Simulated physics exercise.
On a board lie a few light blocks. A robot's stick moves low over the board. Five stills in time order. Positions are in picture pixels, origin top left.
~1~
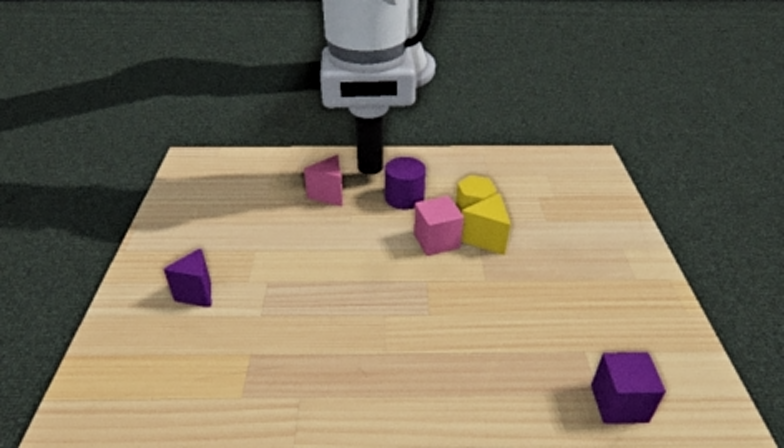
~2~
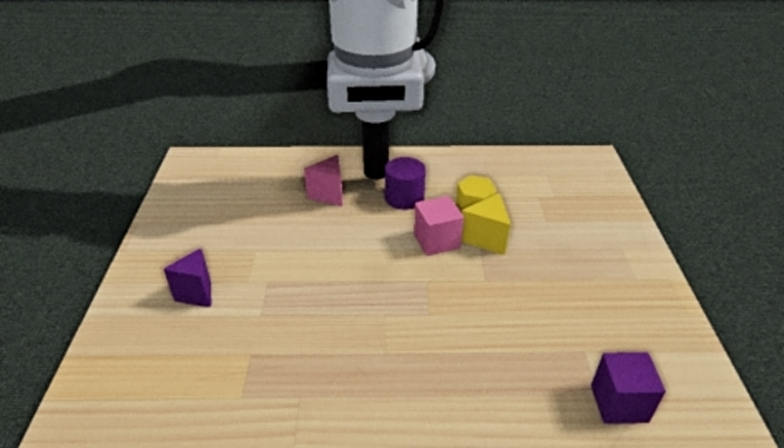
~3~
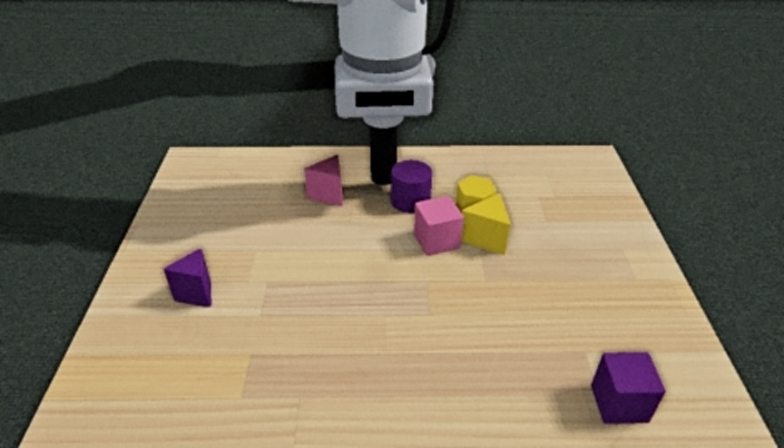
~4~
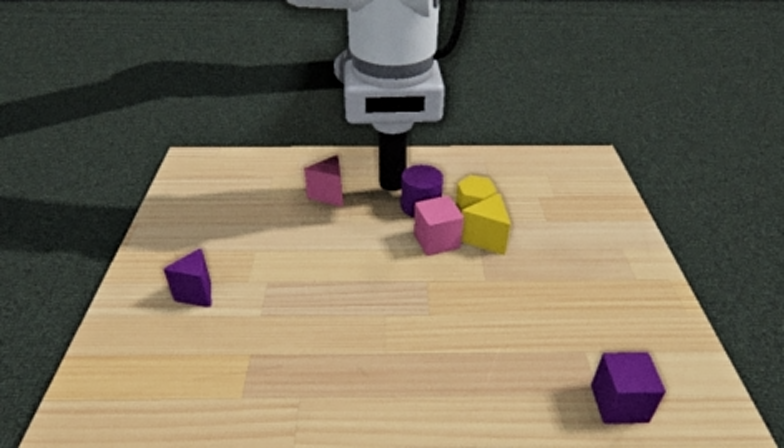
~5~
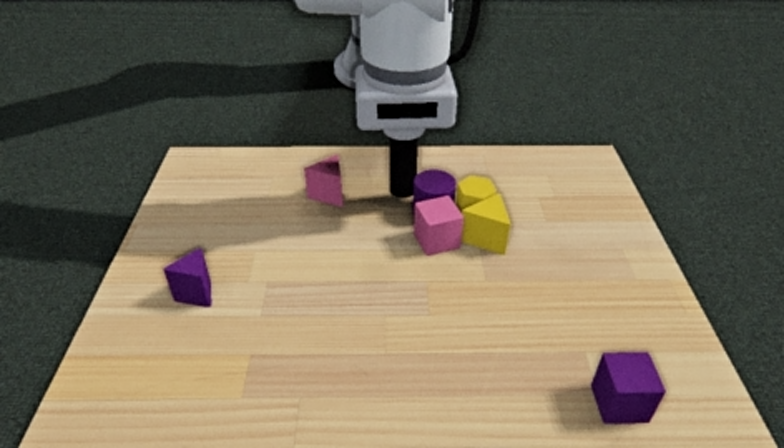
On a light wooden board, a robot's dark stick stands between a pink block and a purple round block, with other purple, pink and yellow blocks around. The stick moves right and slightly nearer, meets the purple round block, and pushes it right, close beside the pink square and yellow hexagonal blocks.
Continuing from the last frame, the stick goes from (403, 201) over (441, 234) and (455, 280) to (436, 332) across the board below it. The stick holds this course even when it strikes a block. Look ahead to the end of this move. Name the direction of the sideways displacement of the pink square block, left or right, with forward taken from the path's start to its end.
Towards the left-hand side.
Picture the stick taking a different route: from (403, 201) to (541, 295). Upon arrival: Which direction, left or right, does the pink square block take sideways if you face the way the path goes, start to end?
Sideways shift: Right.
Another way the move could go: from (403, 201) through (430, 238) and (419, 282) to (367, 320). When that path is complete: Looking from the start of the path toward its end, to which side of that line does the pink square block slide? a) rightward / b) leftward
My answer is option b.
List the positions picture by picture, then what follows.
The first frame shows lower end of the stick at (370, 168), tops of blocks, purple circular block at (405, 167), pink square block at (439, 210), yellow hexagonal block at (477, 186), yellow triangular block at (491, 209).
The second frame shows stick at (377, 173), blocks as before.
The third frame shows stick at (384, 178), purple circular block at (412, 171).
The fourth frame shows stick at (393, 184), purple circular block at (422, 176).
The fifth frame shows stick at (403, 190), purple circular block at (435, 181), pink square block at (439, 210), yellow hexagonal block at (477, 186), yellow triangular block at (491, 209).
The first path, step by step. One third of the way, stick at (442, 223); purple circular block at (474, 192); pink square block at (454, 226), turned 25° clockwise; yellow hexagonal block at (511, 183), turned 25° clockwise; yellow triangular block at (498, 211), turned 15° clockwise.
Two thirds of the way, stick at (456, 268); purple circular block at (474, 192); pink square block at (483, 270), turned 15° anticlockwise; yellow hexagonal block at (511, 183), turned 25° clockwise; yellow triangular block at (498, 211), turned 15° clockwise.
At the end, stick at (436, 321); purple circular block at (474, 192); pink square block at (490, 284), turned 50° anticlockwise; yellow hexagonal block at (511, 183), turned 25° clockwise; yellow triangular block at (498, 211), turned 15° clockwise.
